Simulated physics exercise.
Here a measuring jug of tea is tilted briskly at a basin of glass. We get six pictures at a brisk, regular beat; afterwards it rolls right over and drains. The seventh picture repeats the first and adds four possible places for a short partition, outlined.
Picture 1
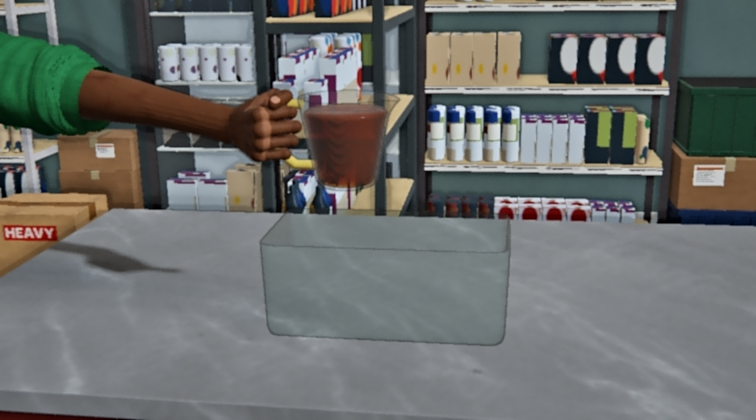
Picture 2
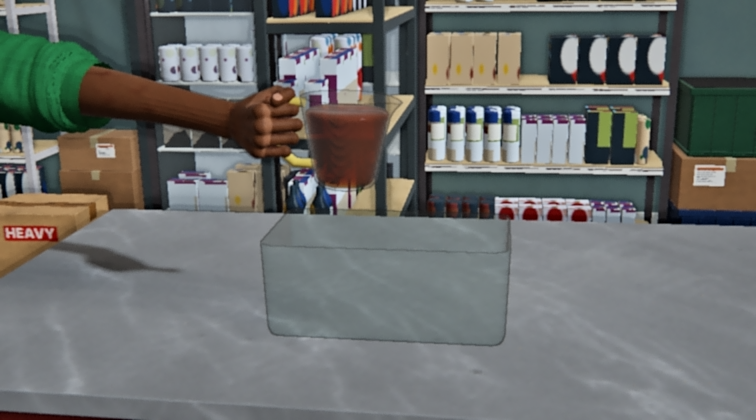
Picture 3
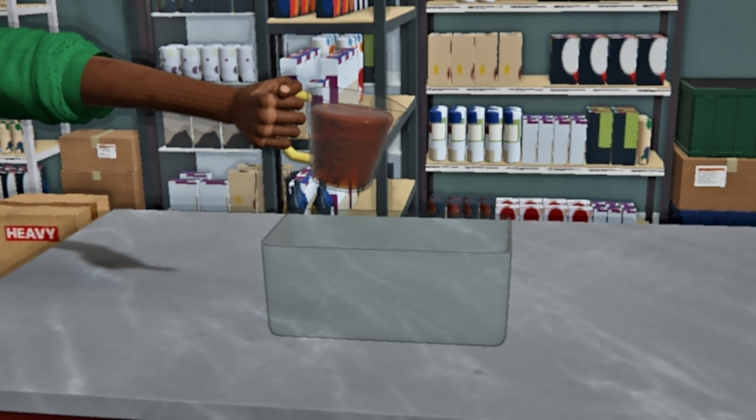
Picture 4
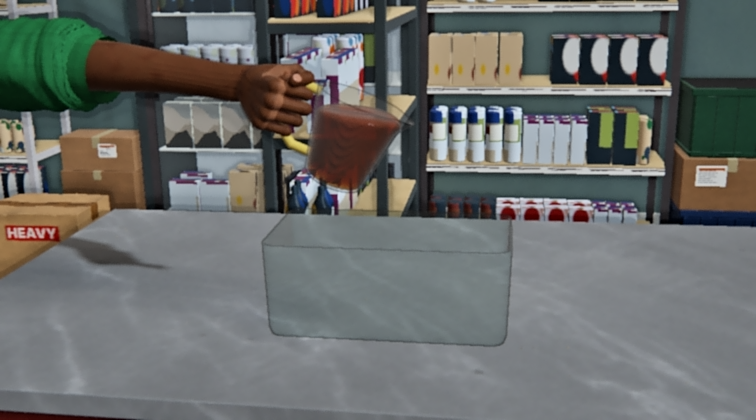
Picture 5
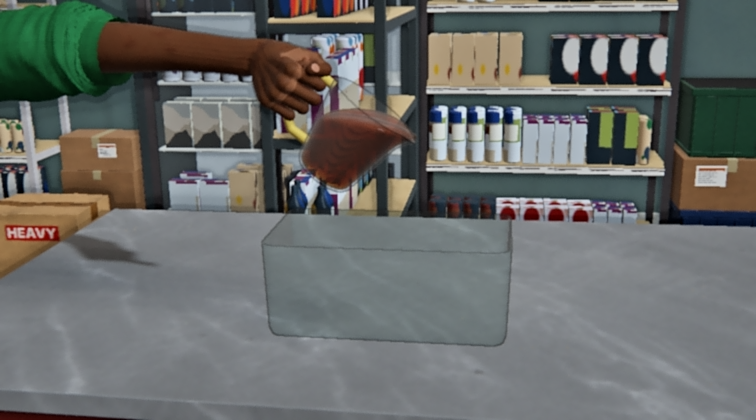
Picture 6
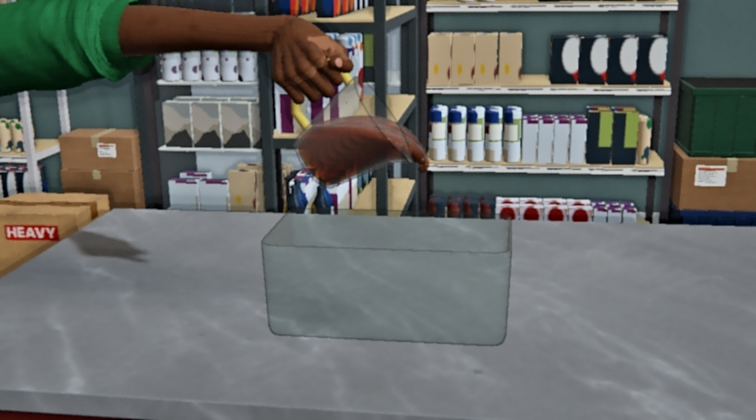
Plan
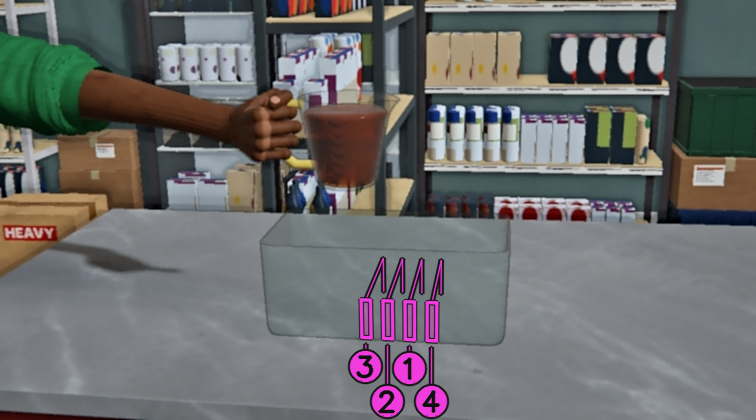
A dark-skinned hand in a green sleeve reaches from the left, holding a clear, yellow-handled jug of reddish-brown liquid above a clear rectangular basin. The basin sits on a gray marbled counter, seen from the front by a still camera, with stocked shelves and brown boxes behind. The hand tips the jug rightward, slightly at first, then steeply, and the liquid slides to the lip and just over it.
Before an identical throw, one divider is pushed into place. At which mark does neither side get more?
Choose 1.
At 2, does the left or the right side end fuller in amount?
The right side.
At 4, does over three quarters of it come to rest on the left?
No.
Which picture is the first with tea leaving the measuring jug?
In picture 5.
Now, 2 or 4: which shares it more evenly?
It is 4.
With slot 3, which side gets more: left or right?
The right one.
On the marked copy, 1 at (409, 346); 2 at (387, 345); 3 at (365, 344); 4 at (431, 347).
If 1 is chosen, about 44 % ends left of the wall and 51 % right of it; 6 % is lost outside.
If 2 is chosen, about 11 % ends left of the wall and 84 % right of it; 5 % is lost outside.
If 3 is chosen, about 4 % ends left of the wall and 91 % right of it; 5 % is lost outside.
If 4 is chosen, about 67 % ends left of the wall and 26 % right of it; 6 % is lost outside.
